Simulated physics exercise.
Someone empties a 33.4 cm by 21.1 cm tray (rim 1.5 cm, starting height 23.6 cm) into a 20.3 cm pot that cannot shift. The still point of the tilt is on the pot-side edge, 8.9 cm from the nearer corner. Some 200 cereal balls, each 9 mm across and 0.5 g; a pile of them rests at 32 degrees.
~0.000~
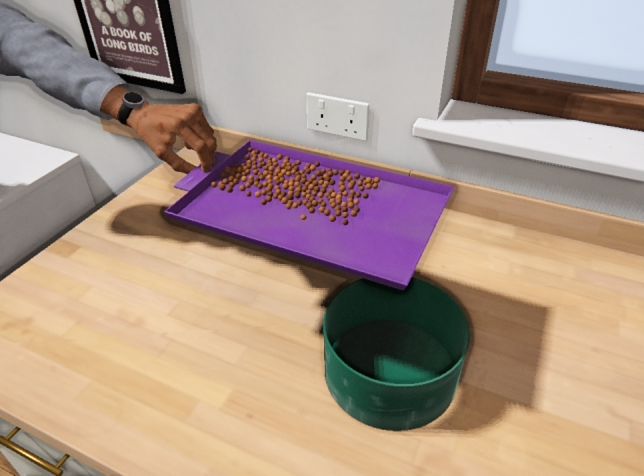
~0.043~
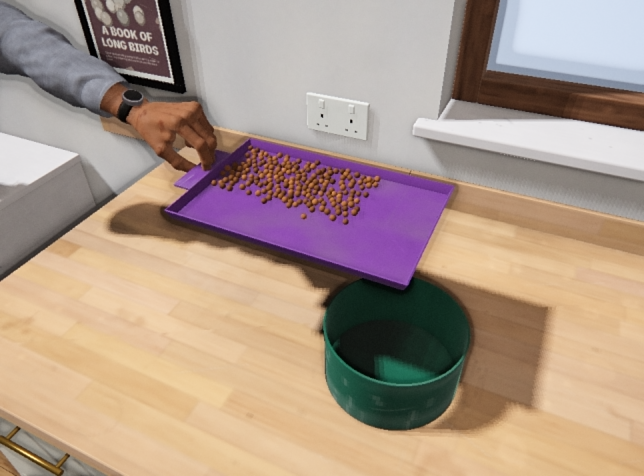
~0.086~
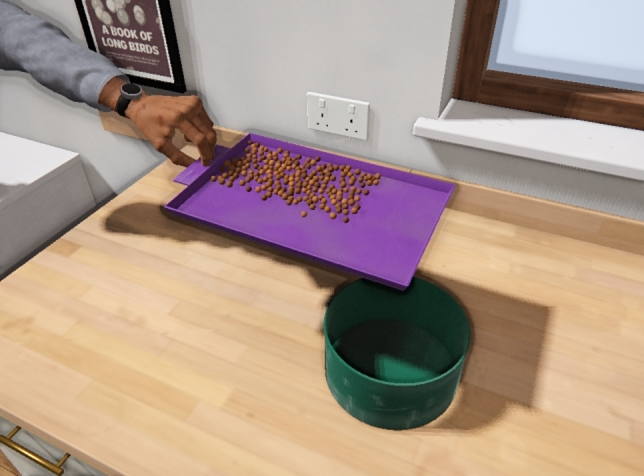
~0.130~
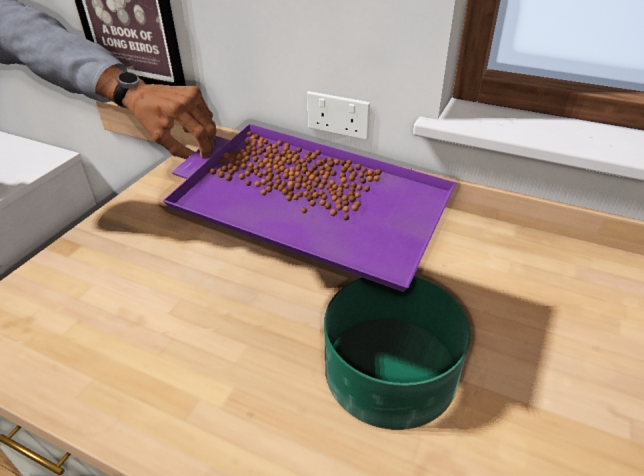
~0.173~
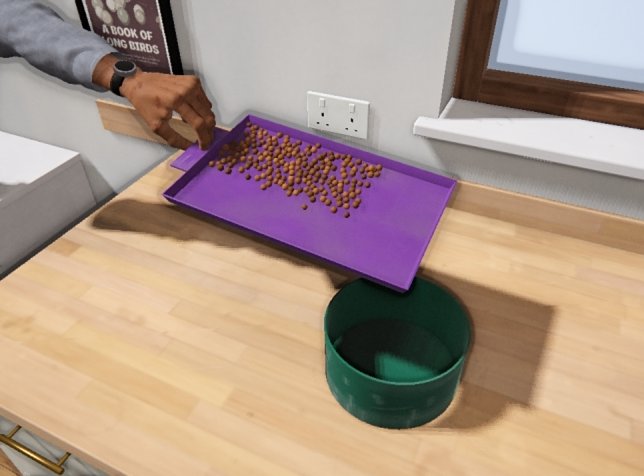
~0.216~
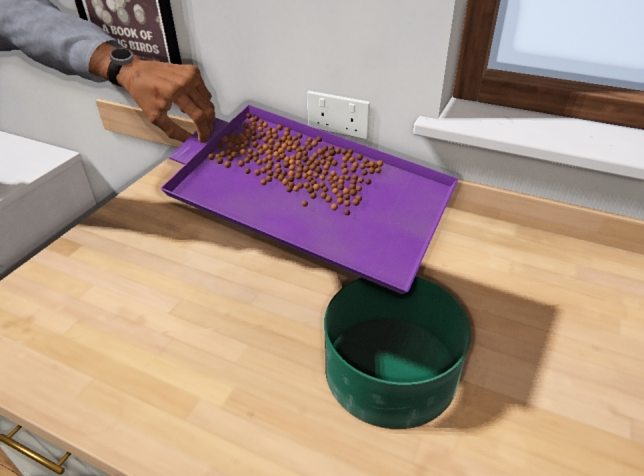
The footage shows a hand gripping the left end of a purple tray scattered with small brown balls and gradually raising that end, tilting the tray slightly toward a green pot on the wooden counter while the balls barely shift.
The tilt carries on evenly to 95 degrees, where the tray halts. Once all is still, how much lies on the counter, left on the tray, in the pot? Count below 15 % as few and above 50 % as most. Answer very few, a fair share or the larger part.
Counter a fair share, tray very few, pot the larger part.
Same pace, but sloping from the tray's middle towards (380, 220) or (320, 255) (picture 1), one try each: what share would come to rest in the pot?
Some 30 and 75 per cent.
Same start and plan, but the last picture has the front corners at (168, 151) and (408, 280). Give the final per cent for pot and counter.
Pot 20, counter 80.
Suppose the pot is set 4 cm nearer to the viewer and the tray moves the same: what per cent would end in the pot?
It would be near 95 per cent.
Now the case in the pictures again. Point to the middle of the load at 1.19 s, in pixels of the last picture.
Around (406, 394).
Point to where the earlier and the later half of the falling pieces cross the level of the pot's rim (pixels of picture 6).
First near (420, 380), later near (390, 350).
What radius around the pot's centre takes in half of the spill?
Roughly 26 cm.
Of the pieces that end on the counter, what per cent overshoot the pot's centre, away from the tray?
About 100 per cent.
After 0.80 s, tilt 50 degrees; the tray holds 95 %, the pot 0 %.
After 1.19 s, tilt 77 degrees; the tray holds 30 %, the pot 40 %.
Then, at 1.67 s, tilt 95 degrees; the tray holds 10 %, the pot 50 %.
By 2.4 s all is still; counter 30 %, tray 0 %, pot 75 %.
